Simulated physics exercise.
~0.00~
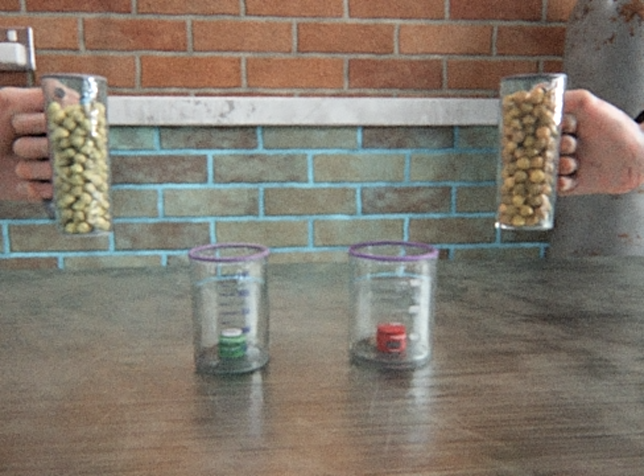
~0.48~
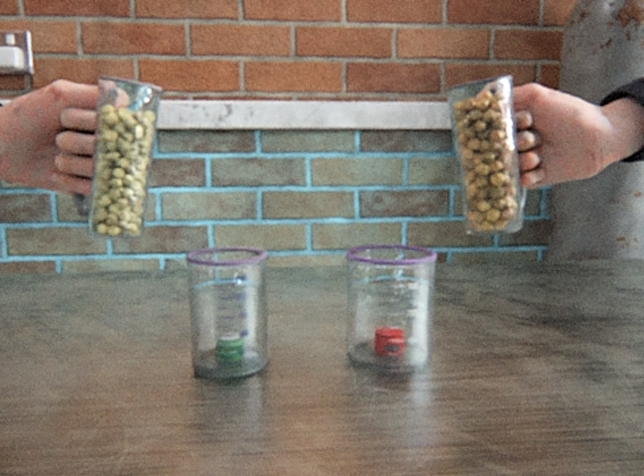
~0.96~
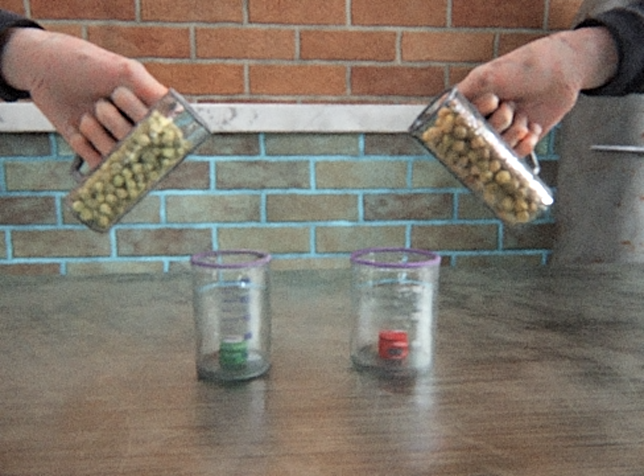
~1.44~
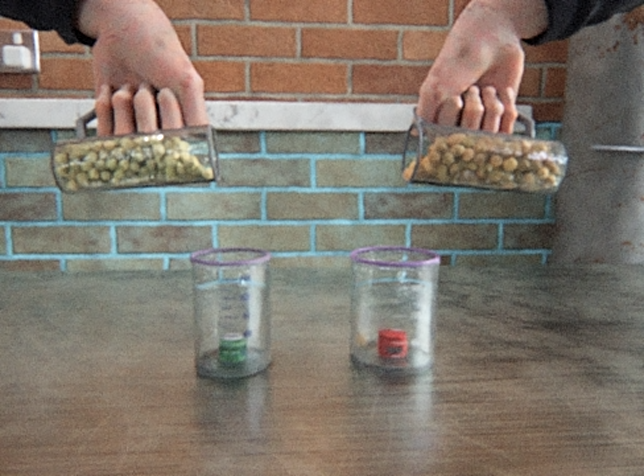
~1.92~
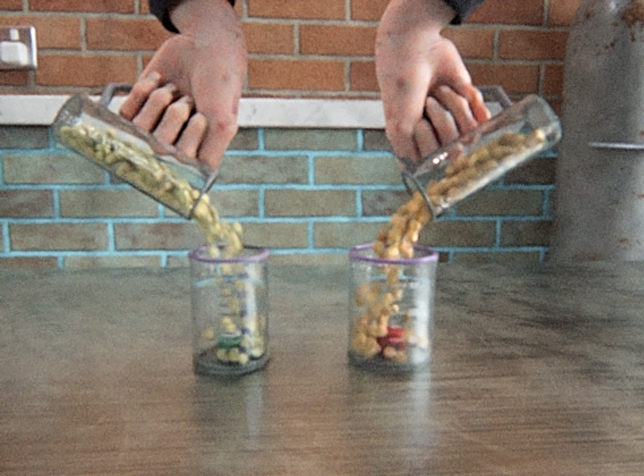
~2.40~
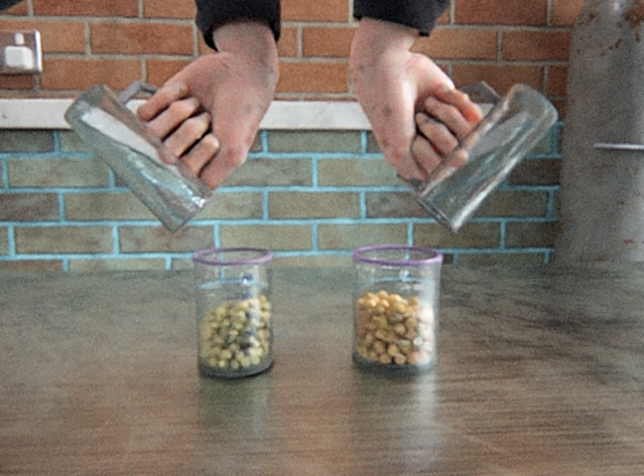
Two hands tip cups of round pieces into two containers, burying the green and red objects.
